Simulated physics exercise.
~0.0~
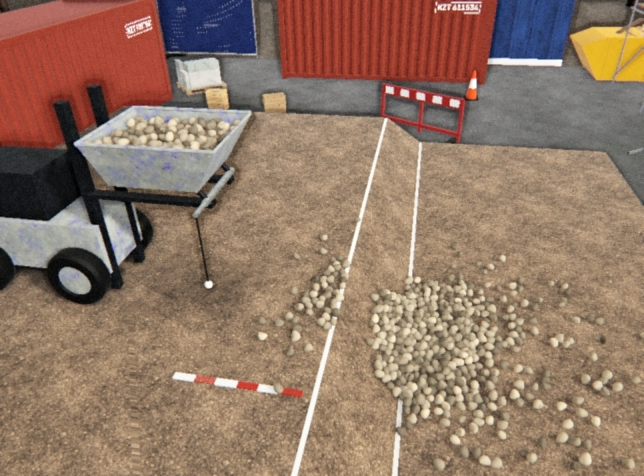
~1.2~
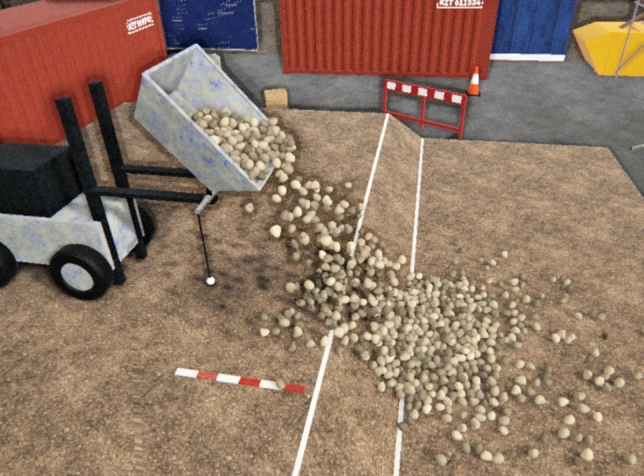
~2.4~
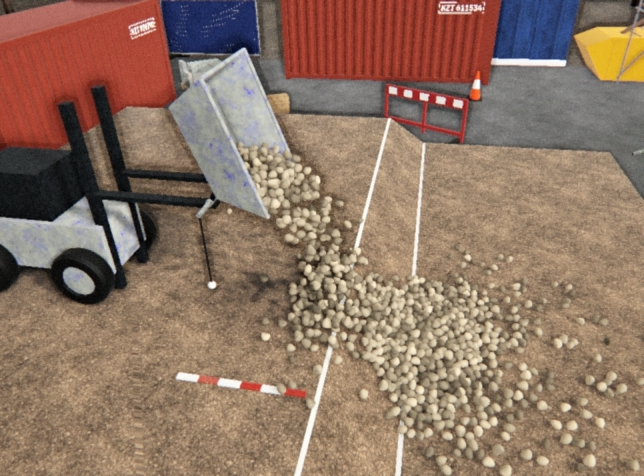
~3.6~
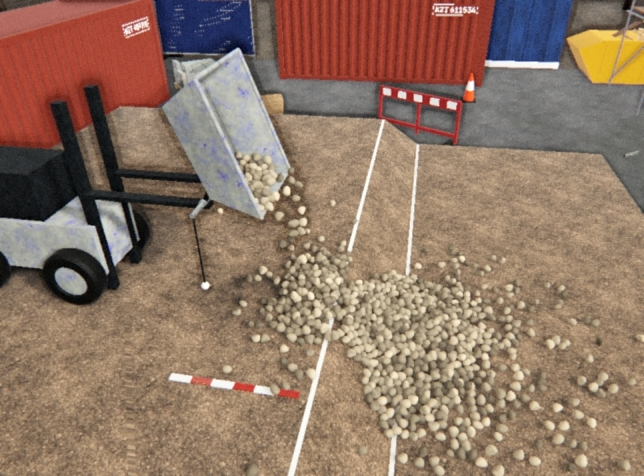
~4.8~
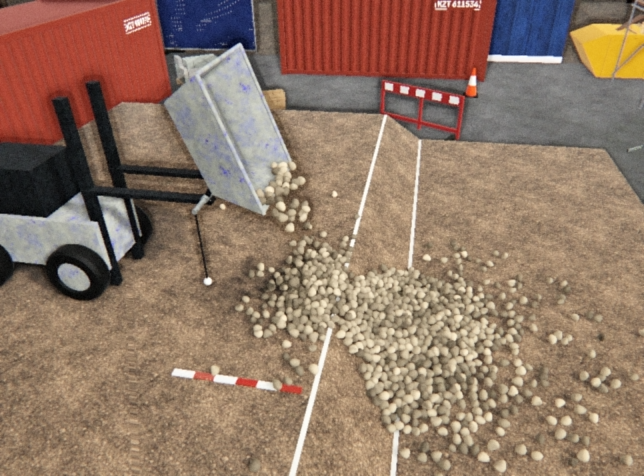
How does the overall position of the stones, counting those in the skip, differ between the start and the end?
At the start many of the stones are up in the skip on the left, while the rest lie on the ground. By the end nearly all of them are on the ground, so the stones as a whole sit further right and lower.
